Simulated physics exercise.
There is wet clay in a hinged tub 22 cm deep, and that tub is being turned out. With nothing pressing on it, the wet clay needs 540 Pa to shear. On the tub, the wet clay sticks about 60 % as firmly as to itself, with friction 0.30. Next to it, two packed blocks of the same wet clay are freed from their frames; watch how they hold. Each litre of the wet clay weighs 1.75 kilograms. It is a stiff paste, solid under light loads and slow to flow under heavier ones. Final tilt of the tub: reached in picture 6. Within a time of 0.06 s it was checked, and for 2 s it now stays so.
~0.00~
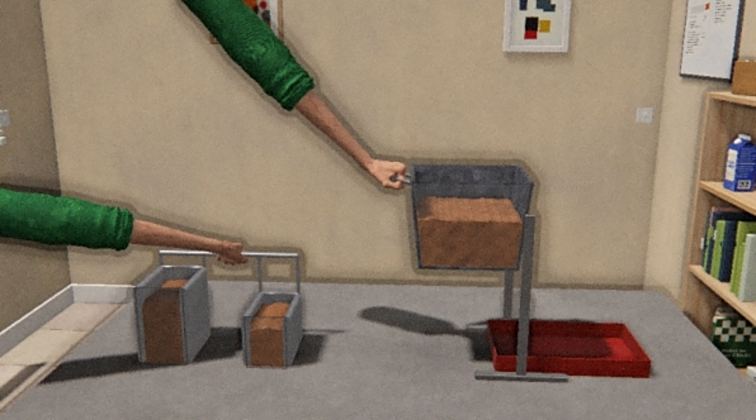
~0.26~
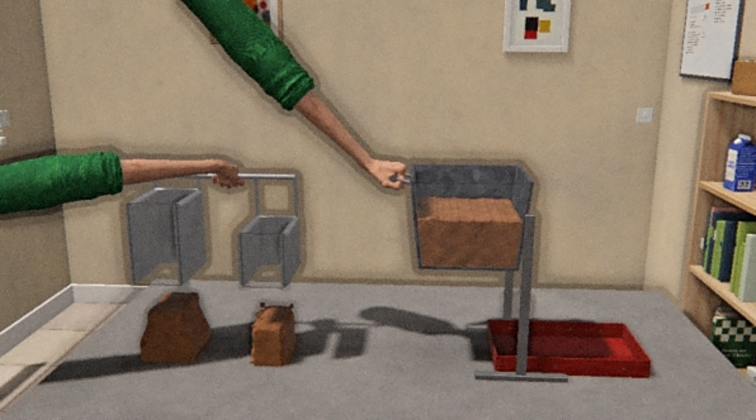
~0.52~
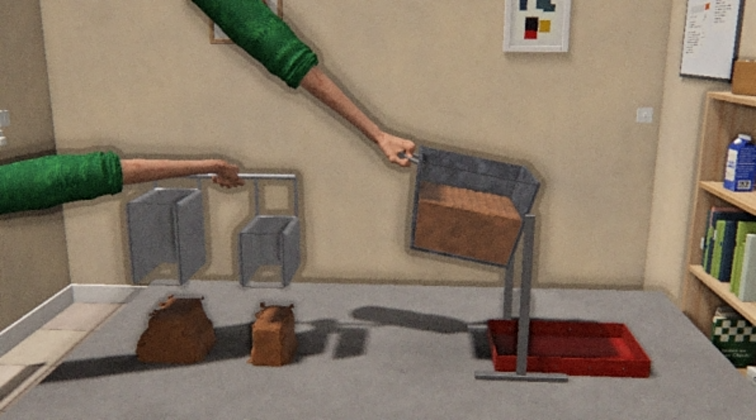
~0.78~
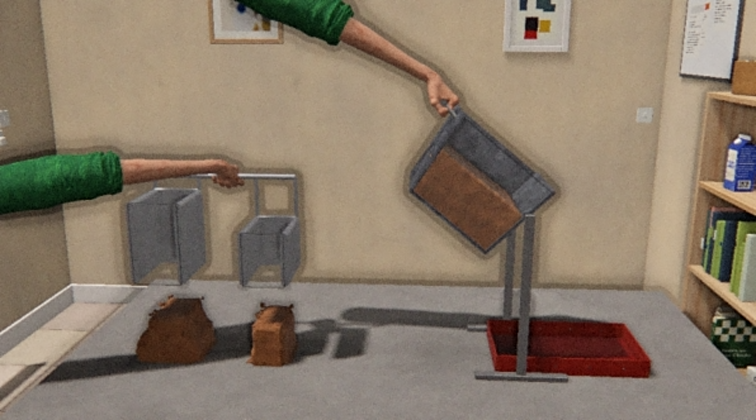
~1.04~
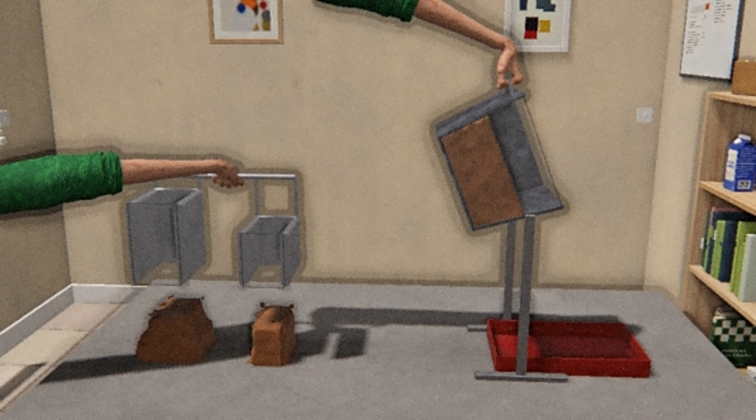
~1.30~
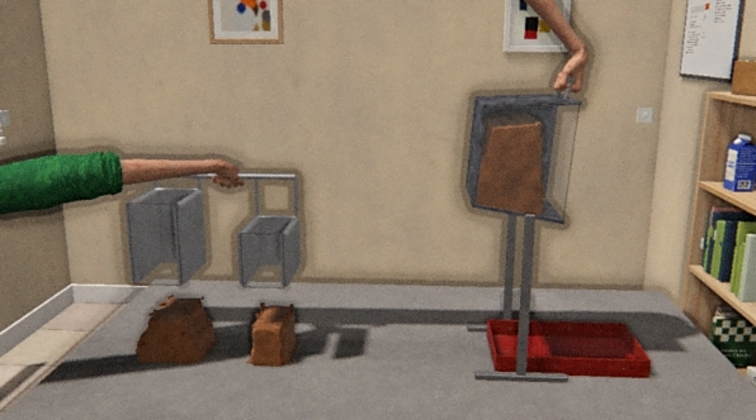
On a grey tabletop, a hand lifting two metal moulds off brown clay blocks, the left slumping, another tilting a clay-filled tub upright.
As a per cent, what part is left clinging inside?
Near 48 %.
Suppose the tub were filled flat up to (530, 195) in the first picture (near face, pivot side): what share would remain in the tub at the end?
I'd guess around 35 in a hundred.
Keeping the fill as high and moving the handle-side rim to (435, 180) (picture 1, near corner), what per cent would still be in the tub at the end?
Then near 55 % stays in the tub.
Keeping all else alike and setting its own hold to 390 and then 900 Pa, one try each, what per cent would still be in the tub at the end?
Expect about 45 in a hundred, then about 45 in a hundred.
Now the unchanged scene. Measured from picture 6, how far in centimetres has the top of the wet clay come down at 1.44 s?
About 7 cm.
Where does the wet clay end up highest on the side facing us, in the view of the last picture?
Peak location: Approx. (495, 173).
After 1.44 s, the tub is at 94 degrees and holds 96 %.
After 1.61 s, the tub is at 94 degrees and holds 60 %.
After 1.78 s, the tub is at 94 degrees and holds 48 %.
After 1.95 s, the tub is at 94 degrees and holds 48 %.
After 3.30 s, at the end, the tub is at 94 degrees and holds 48 %.
